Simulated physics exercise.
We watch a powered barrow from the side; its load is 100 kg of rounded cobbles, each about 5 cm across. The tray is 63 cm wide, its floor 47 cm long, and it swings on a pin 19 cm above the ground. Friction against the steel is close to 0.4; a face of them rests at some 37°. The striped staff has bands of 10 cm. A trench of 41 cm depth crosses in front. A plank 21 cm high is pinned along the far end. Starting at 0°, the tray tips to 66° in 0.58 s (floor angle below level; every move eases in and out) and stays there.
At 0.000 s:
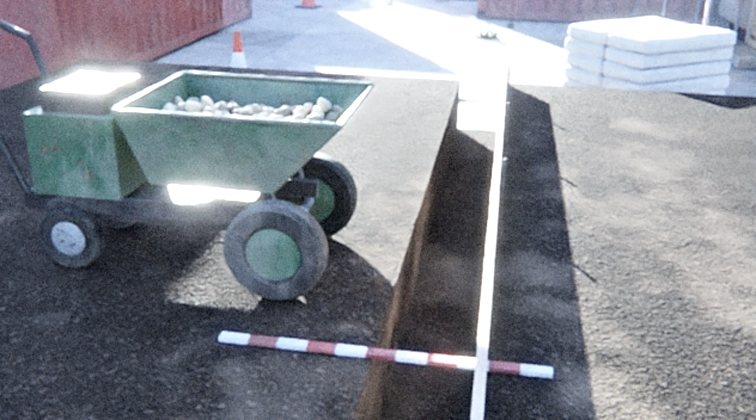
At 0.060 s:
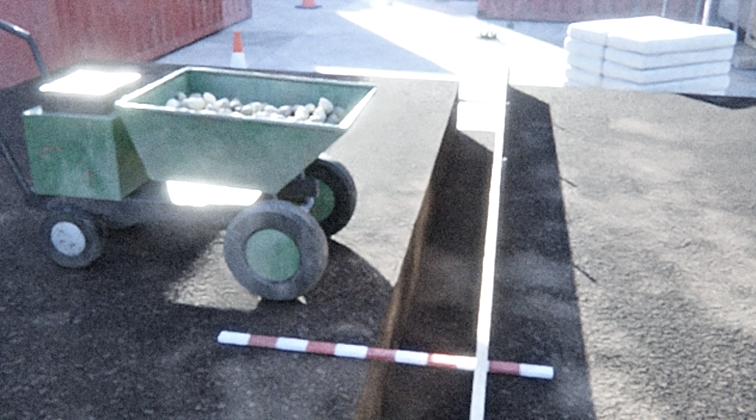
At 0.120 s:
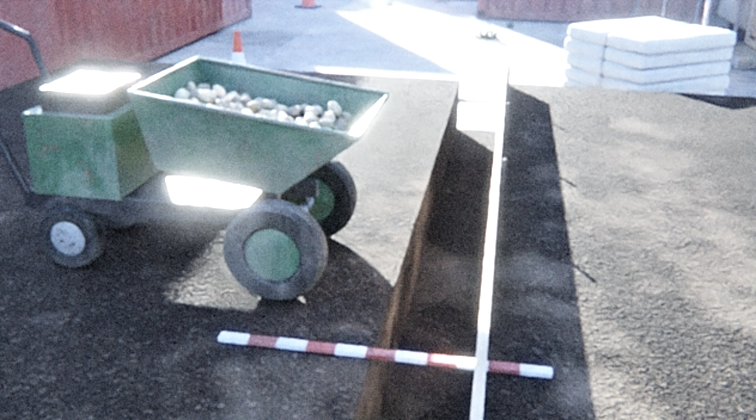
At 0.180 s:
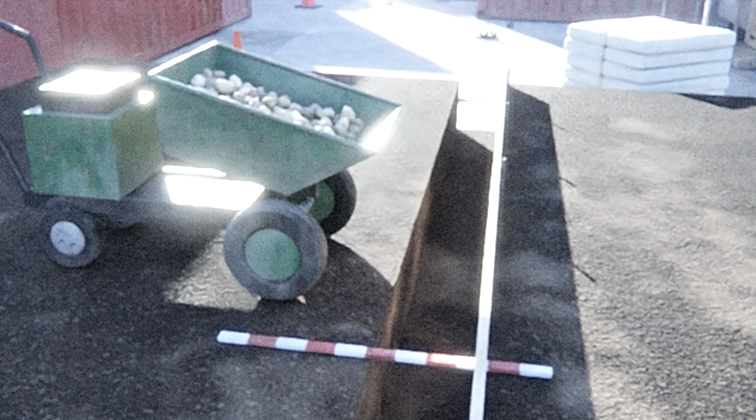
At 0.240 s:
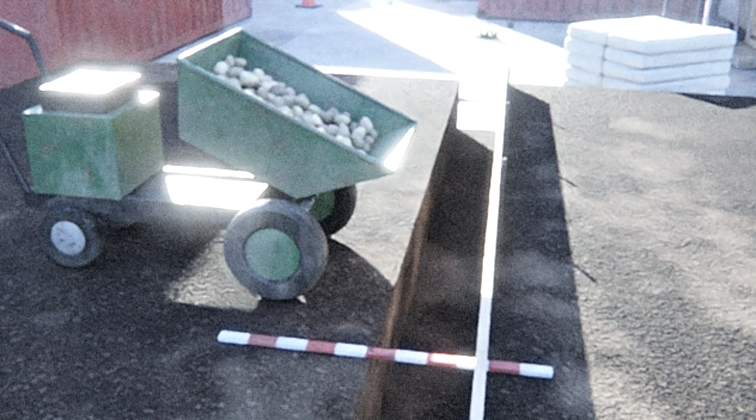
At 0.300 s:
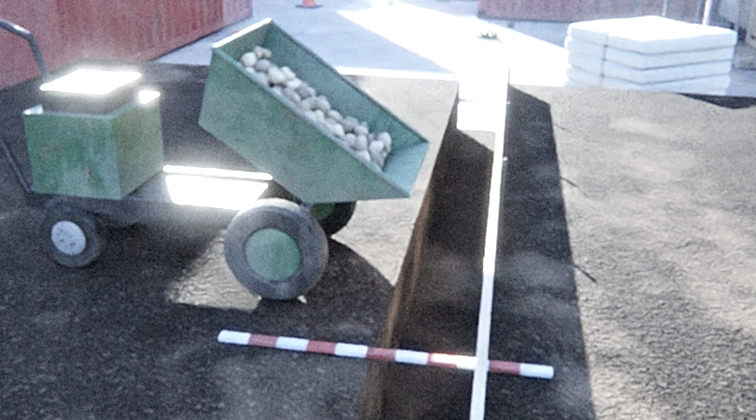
A green powered barrow stands beside a trench, its tray of rounded cobbles tilting steadily down to the right, rear end rising.
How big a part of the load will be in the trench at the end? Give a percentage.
Close to 89 in a hundred.
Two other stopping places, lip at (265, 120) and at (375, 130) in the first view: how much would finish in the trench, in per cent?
First some 95, then 15 per cent.
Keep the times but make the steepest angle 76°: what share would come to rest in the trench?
Then about 95 per cent.
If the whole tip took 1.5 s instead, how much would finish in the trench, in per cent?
Then about 100 per cent.
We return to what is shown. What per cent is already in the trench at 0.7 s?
About 15 per cent by then.
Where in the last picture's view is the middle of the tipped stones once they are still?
Around (449, 352).
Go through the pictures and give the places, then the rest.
In the first picture, lip at (342, 127), floor tilted 0°, highest stones at (260, 109).
In the second picture, the tray is at 2°, its lip at (346, 130); the top of the load is at (224, 106); the stones move at 0.4 m/s on average.
In the third picture, lip at (359, 138), floor tilted 7°, highest stones at (209, 97); the stones move at 0.8 m/s on average.
In the fourth picture, lip at (376, 153), floor tilted 15°, highest stones at (215, 83); the stones move at 1.1 m/s on average.
In the fifth picture, the tray is at 25°, its lip at (394, 173); the top of the load is at (234, 71); the stones move at 1.2 m/s on average.
In the sixth picture, the tray is at 35°, its lip at (410, 197); the top of the load is at (255, 63); the stones move at 1.3 m/s on average.
After 0.4 s the floor is at 55°; 100 % in the tray; the foremost stones are at (409, 202).
After 0.7 s the floor is at 66°; 84 % in the tray, 15 % in the trench; the foremost stones are at (484, 251).
After 1.0 s the floor is at 66°; 27 % in the tray, 62 % in the trench, 11 % past the trench; the foremost stones are at (644, 313).
After 3.0 s the floor is at 66°; 0 % in the tray, 89 % in the trench, 11 % past the trench; the foremost stones are past the picture's edge.
